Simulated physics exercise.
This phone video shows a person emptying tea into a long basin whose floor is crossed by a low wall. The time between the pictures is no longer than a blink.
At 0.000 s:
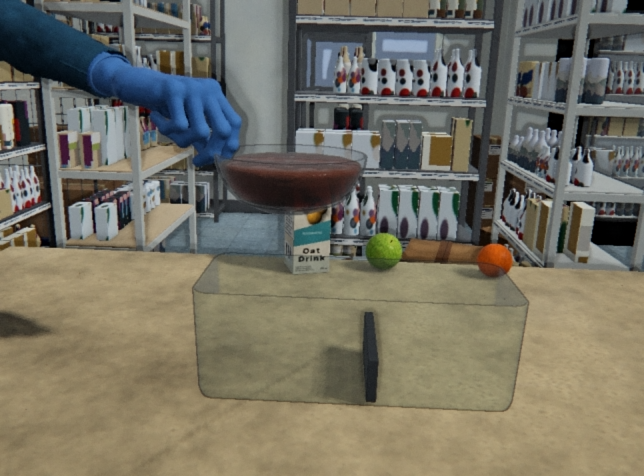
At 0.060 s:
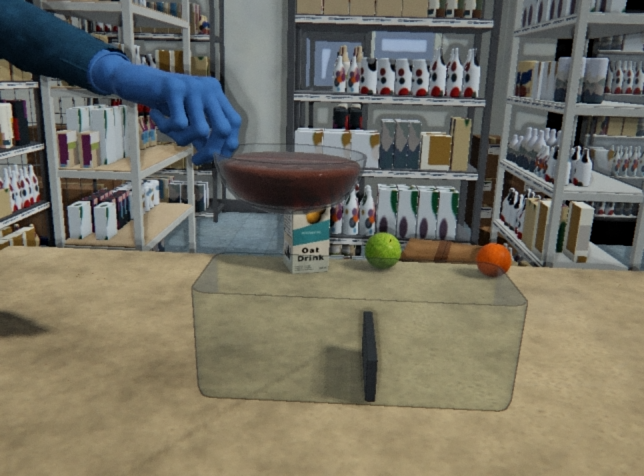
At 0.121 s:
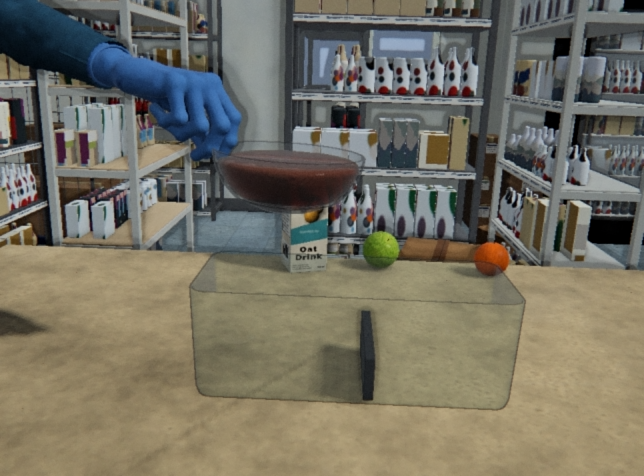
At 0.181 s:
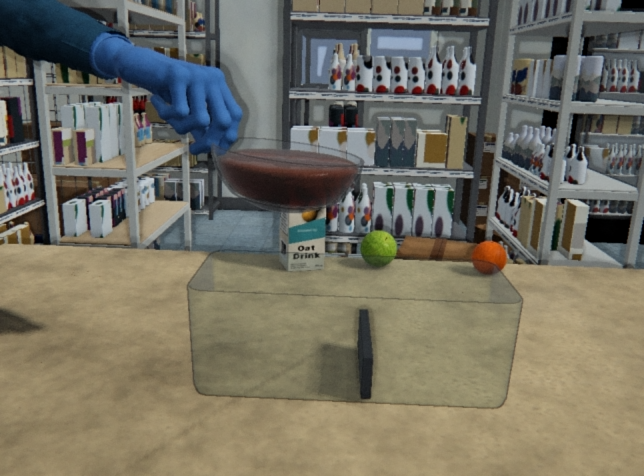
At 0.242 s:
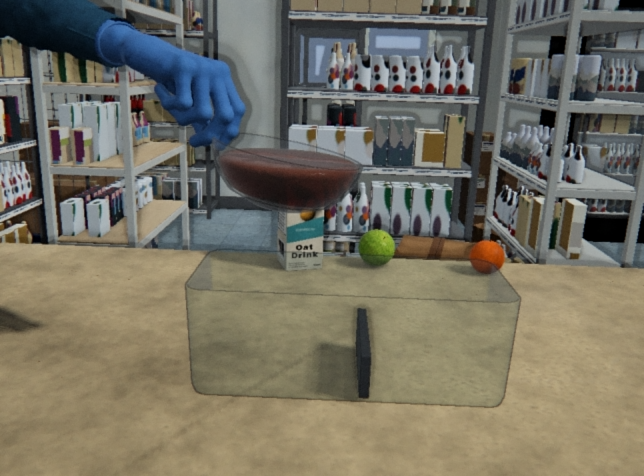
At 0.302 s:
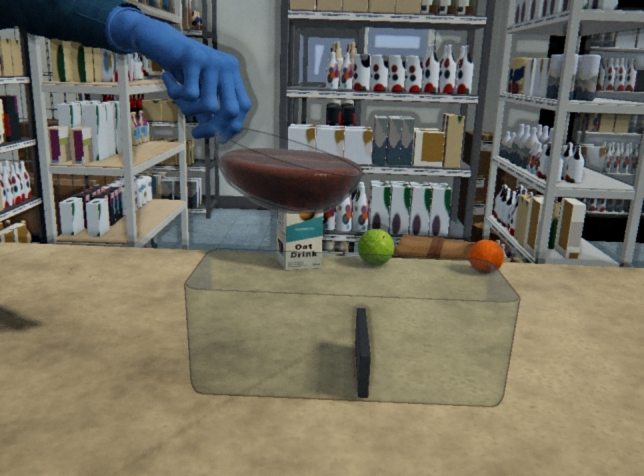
The clip opens with a blue-gloved hand holding a clear bowl of dark reddish-brown tea, nearly level, above a long transparent basin with a low dark wall inside. The hand rises slightly and tilts the bowl gradually down to the right, and the tea shifts to the bowl's right-hand rim.
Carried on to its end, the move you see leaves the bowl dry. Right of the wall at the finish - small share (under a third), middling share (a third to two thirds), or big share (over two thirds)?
Big.
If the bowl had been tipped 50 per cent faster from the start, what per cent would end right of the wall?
Share on the right: Some 75 percent.
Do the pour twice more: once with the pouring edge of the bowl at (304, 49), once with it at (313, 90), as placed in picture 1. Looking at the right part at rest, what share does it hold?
Near 50 % and 55 %.
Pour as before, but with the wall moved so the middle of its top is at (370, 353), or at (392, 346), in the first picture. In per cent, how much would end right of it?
Well, it's close to 65 per cent for the first one, then 65 per cent for the other.
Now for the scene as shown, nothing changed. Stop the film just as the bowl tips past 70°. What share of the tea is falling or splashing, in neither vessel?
Airborne share: Approx. 30 %.
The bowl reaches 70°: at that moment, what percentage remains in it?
20 in a hundred.
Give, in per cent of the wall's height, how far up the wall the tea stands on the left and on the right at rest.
10 per cent for the left part, 60 for the right.
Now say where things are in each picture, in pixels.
The first frame shows tilt 0°; pouring edge (366, 158); surface from (221, 159) to (362, 164); the long basin's rim runs from (205, 272) to (513, 285); the wall's top is at (371, 335).
The second frame shows tilt 1°; pouring edge (366, 158); surface from (221, 159) to (362, 165).
The third frame shows tilt 3°; pouring edge (364, 160); surface from (219, 156) to (360, 165).
The fourth frame shows tilt 6°; pouring edge (363, 163); surface from (219, 154) to (360, 165).
The fifth frame shows tilt 10°; pouring edge (362, 168); surface from (219, 153) to (360, 165).
The sixth frame shows tilt 16°; pouring edge (361, 175); surface from (222, 154) to (363, 169); 2 per cent is over the edge.
A moment on, the bowl is tipped part way and 22 per cent is still to pour, 1 is left of the wall and 48 right of it.
Next, the bowl is tipped right over and 0 per cent is still to pour, 15 is left of the wall and 84 right of it.
Then the bowl is tipped right over and 0 per cent is still to pour, 15 is left of the wall and 84 right of it.
Later the bowl is tipped right over and 0 per cent is still to pour, 15 is left of the wall and 84 right of it.
Finally, 15 per cent lies left of the wall, 84 right of it and 1 outside.
